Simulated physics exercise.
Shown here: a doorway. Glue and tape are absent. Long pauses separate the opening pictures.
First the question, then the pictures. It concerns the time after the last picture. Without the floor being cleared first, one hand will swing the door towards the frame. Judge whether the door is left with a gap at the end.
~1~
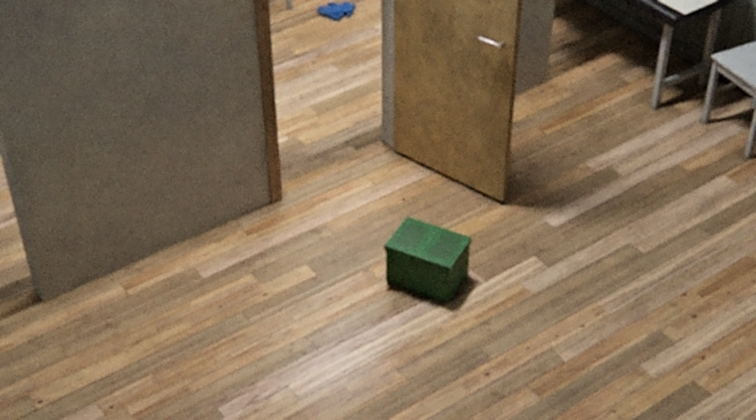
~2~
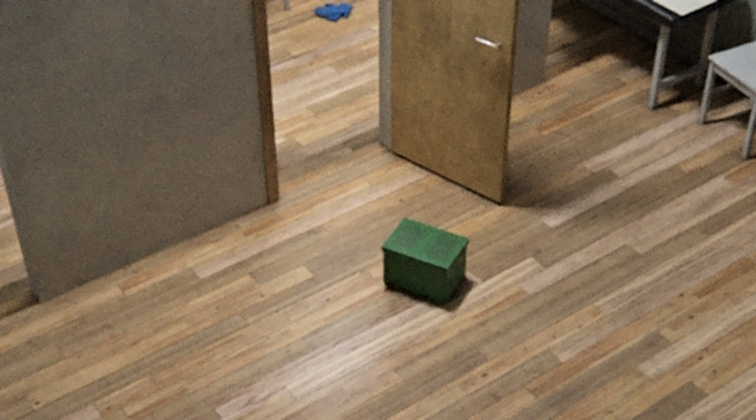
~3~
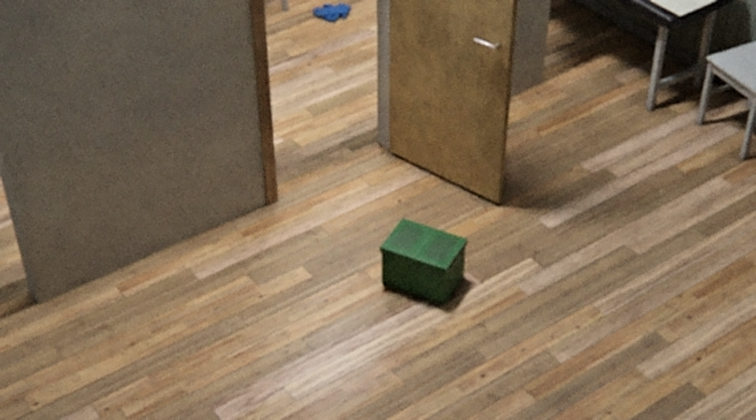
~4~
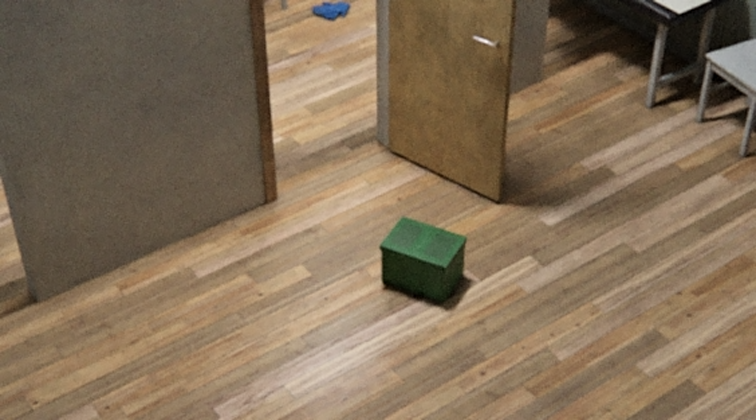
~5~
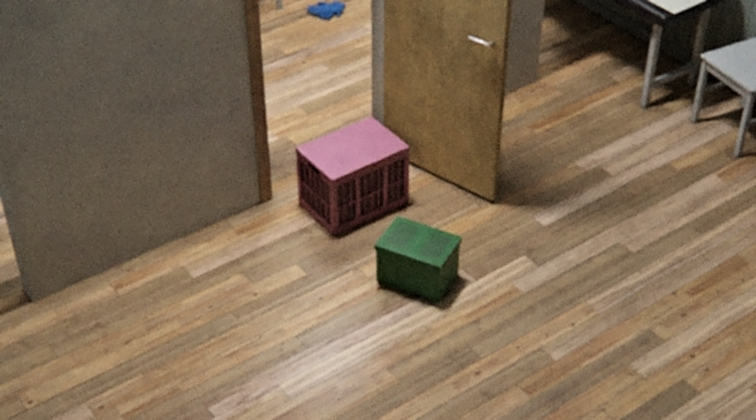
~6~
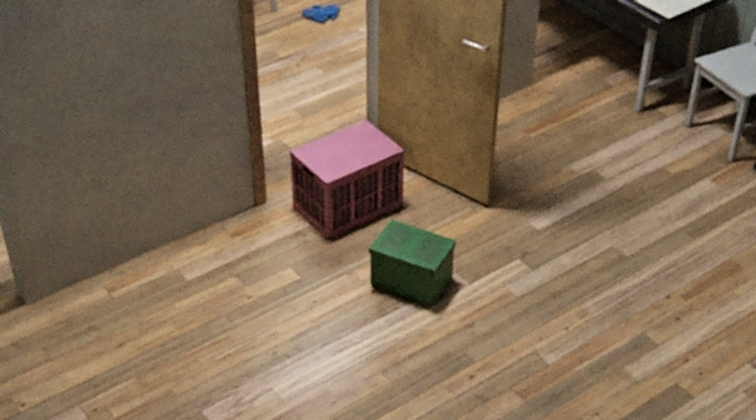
It comes to rest short of the frame.
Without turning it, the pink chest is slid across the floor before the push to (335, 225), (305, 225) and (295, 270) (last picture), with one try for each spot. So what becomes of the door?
Try one: The door gets held up; try two: It gets held up; try three: It swings to.
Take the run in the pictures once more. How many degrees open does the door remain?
Close to 60 degrees, I'd say.
Then, 0.50 s on from there, door at 87°.
Then, 0.70 s on from there, door at 72°.
Then, 0.90 s on from there, door at 63°; pink chest shifted a little near (337, 179).
In the end, door at 60°; both unmoved. At the end, from the last picture's camera, pink chest near (332, 179).
